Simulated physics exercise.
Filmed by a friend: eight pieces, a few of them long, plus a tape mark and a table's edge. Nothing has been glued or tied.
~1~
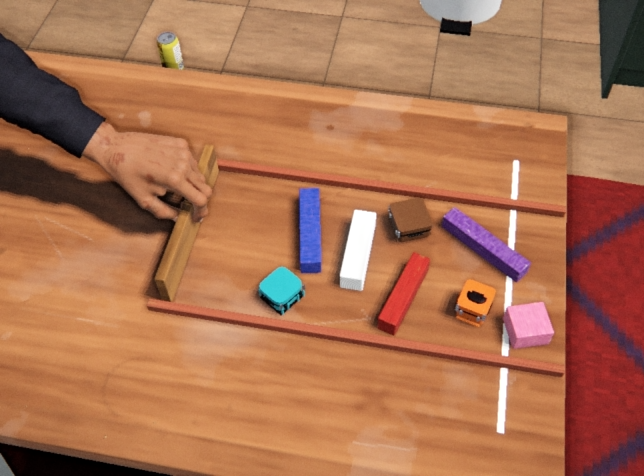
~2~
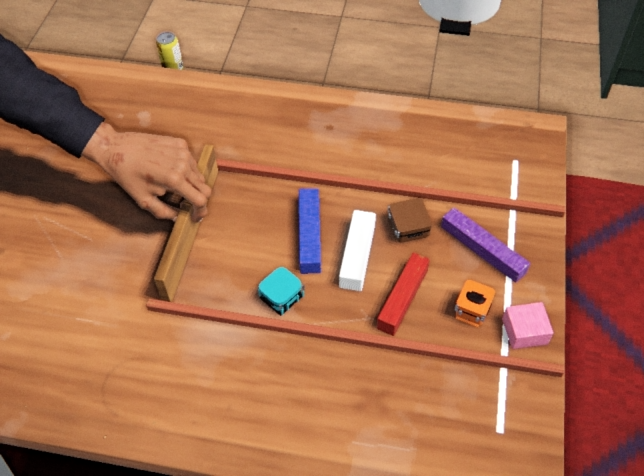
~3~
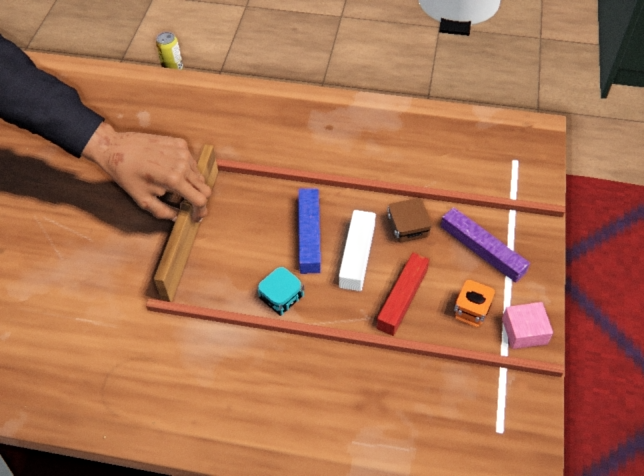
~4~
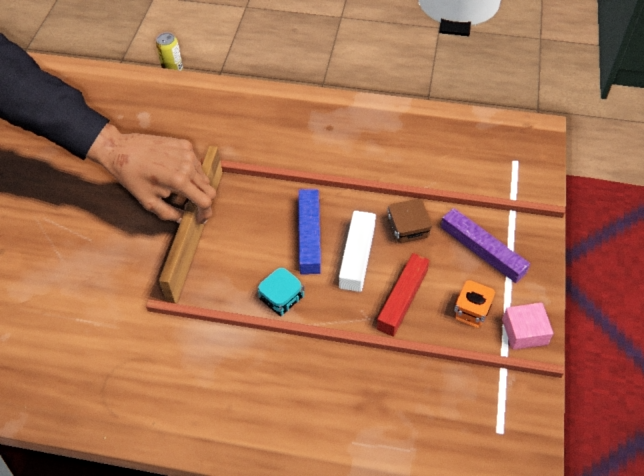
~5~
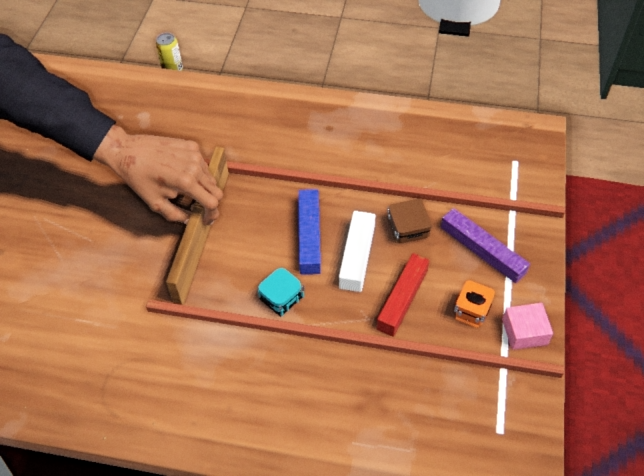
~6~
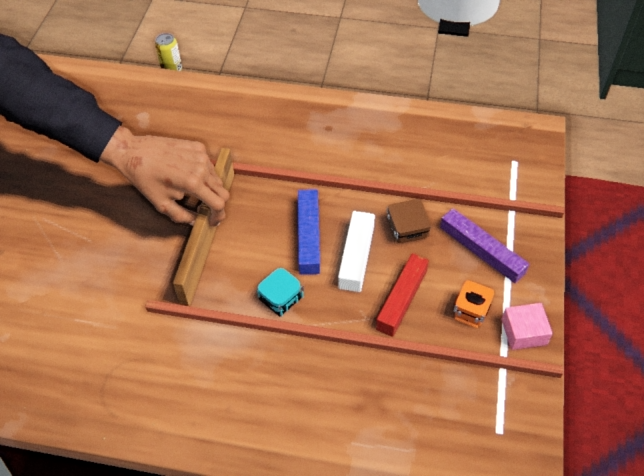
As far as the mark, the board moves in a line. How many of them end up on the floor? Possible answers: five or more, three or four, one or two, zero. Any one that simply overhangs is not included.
Three or four of them.
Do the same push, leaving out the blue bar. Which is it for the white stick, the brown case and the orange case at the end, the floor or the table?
The white stick holds on, the brown case does not fall, the orange case goes over.
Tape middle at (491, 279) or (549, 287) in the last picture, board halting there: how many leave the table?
Counts: 2, 6.
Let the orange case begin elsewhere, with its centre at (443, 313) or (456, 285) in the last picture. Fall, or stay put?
In that order, it tumbles off; tumbles off.
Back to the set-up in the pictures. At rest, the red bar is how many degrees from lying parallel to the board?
It works out to near 35°.
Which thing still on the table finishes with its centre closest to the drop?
The red bar is the one.
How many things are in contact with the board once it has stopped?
2 touch it.
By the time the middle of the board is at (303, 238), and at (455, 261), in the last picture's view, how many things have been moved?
Counting first: 2, next 8.
Soon after, none off yet; pink block at rest near (526, 326); purple bar at rest near (483, 245); orange case at rest near (473, 305).
Then, none off yet; pink block moving near (536, 331); purple bar moved a little near (512, 242); orange case moved about its own width near (494, 313).
At rest, the number that fall off is three or four; fallen, orange case, purple bar and pink block.
